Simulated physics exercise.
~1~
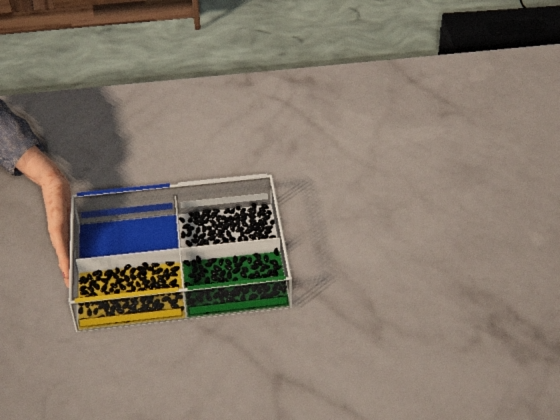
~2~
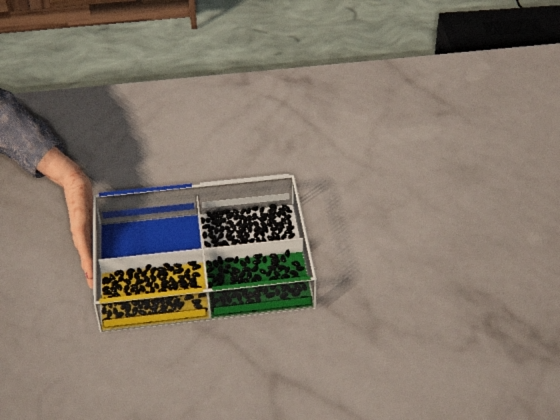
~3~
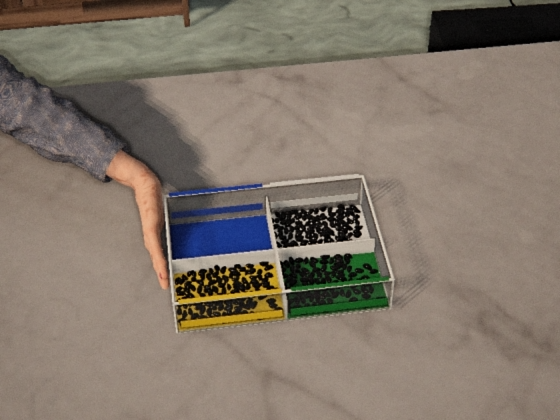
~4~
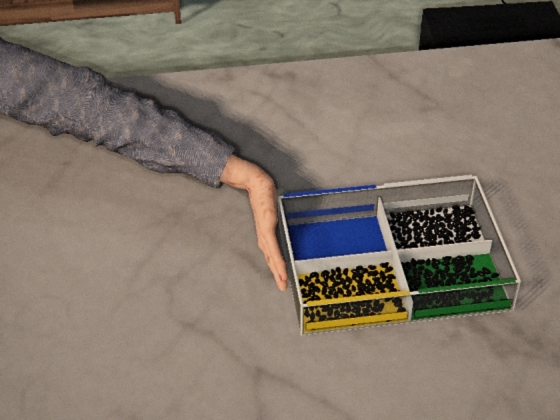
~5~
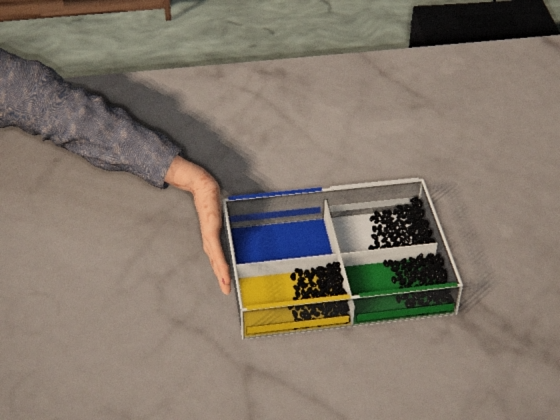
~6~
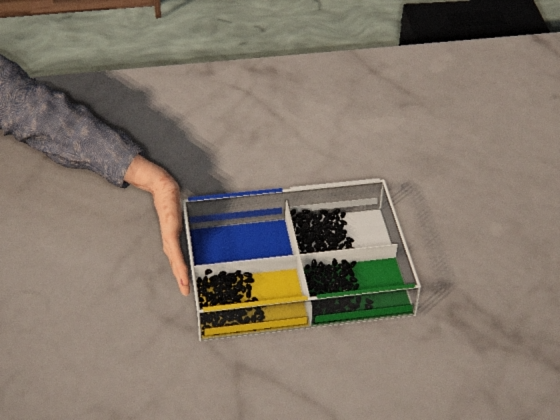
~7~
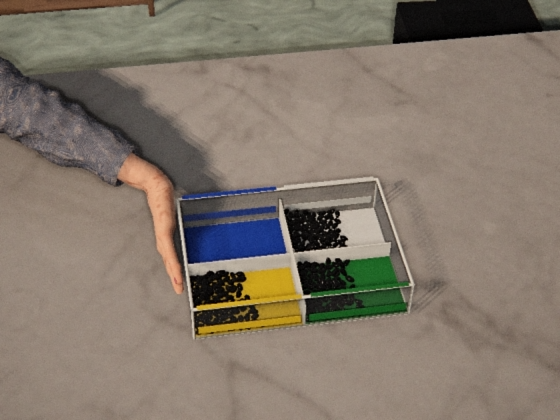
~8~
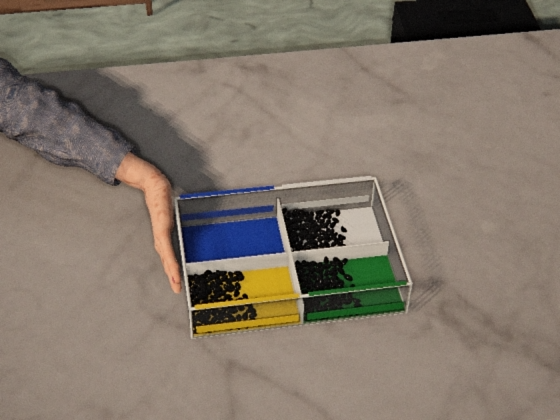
A hand in a grey sleeve reaches in from the left and rests against the side of a clear-walled drawer tray on a grey marble surface, seen from above at an angle. The tray has four compartments, with an empty blue one at back left and black beans in the white, yellow and green ones. The tray slides right with the hand, beans spread across their floors. It then moves back left a shorter way, and the beans first bunch at the right, then shift to the left sides. The tray stops, with the beans still in their own compartments.
